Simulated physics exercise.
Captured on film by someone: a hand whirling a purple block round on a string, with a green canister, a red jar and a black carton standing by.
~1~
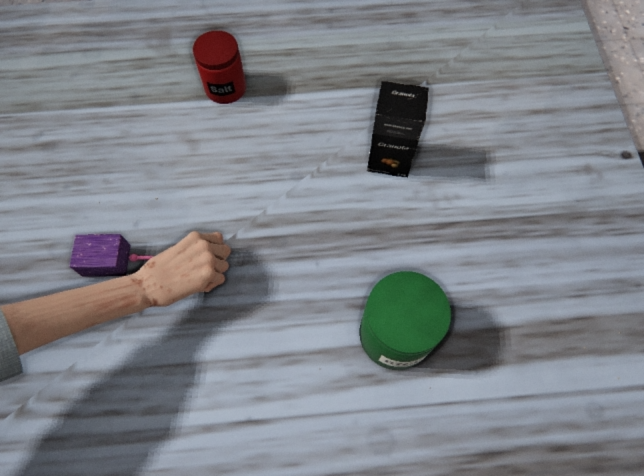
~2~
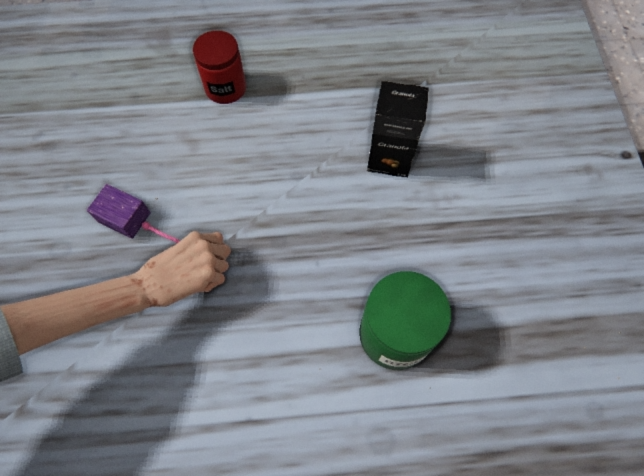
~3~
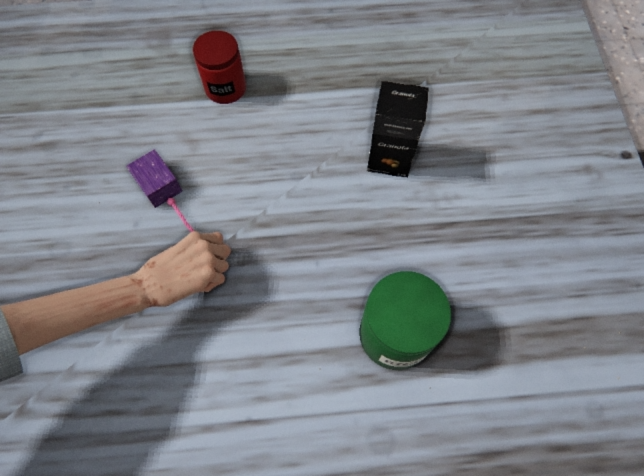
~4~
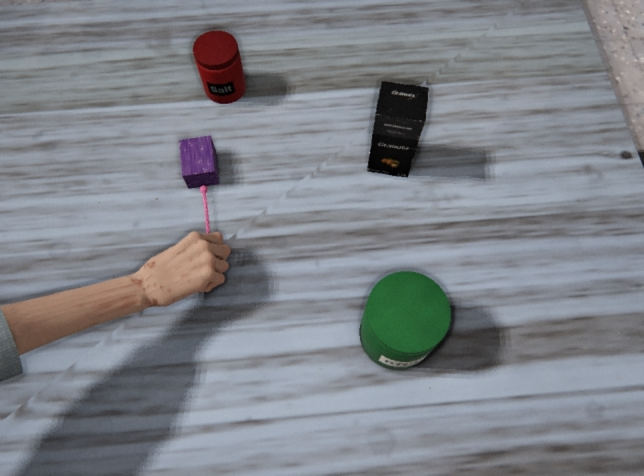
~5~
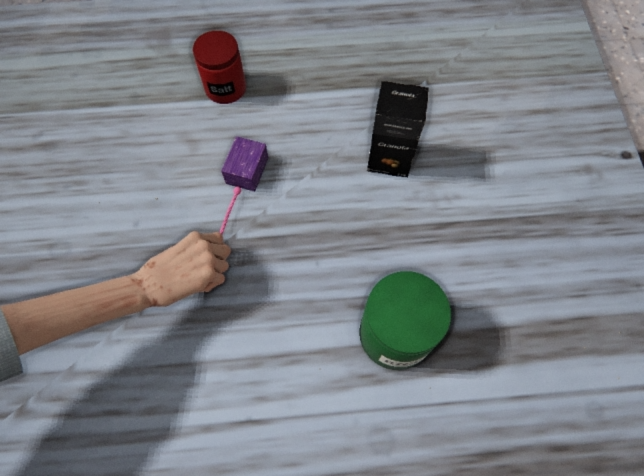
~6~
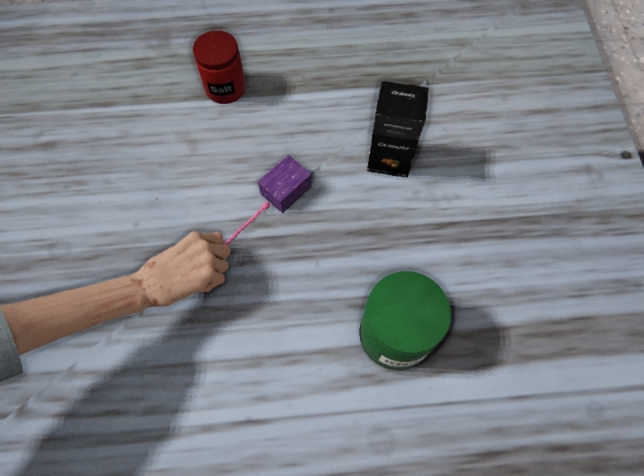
On a pale wooden surface, a hand swung a purple block clockwise on a pink string, from the left up and over to the right, while a green canister, red jar and black carton stayed still.
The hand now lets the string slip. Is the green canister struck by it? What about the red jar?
The green canister is struck by it; the red jar is not struck.
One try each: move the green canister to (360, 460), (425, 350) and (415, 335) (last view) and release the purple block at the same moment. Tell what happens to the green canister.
Going through them: First case, it is passed by; second case, it gets tagged; third case, it gets tagged.
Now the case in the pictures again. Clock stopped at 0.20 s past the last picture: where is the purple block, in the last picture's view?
By that time: (376, 274).
Then, 0.08 s on from there, block near (343, 251).
Then, 0.20 s on from there, block near (376, 274); green canister tapped.
In the end, block near (379, 265); green canister tapped. The green canister is struck and the red jar remains clear.
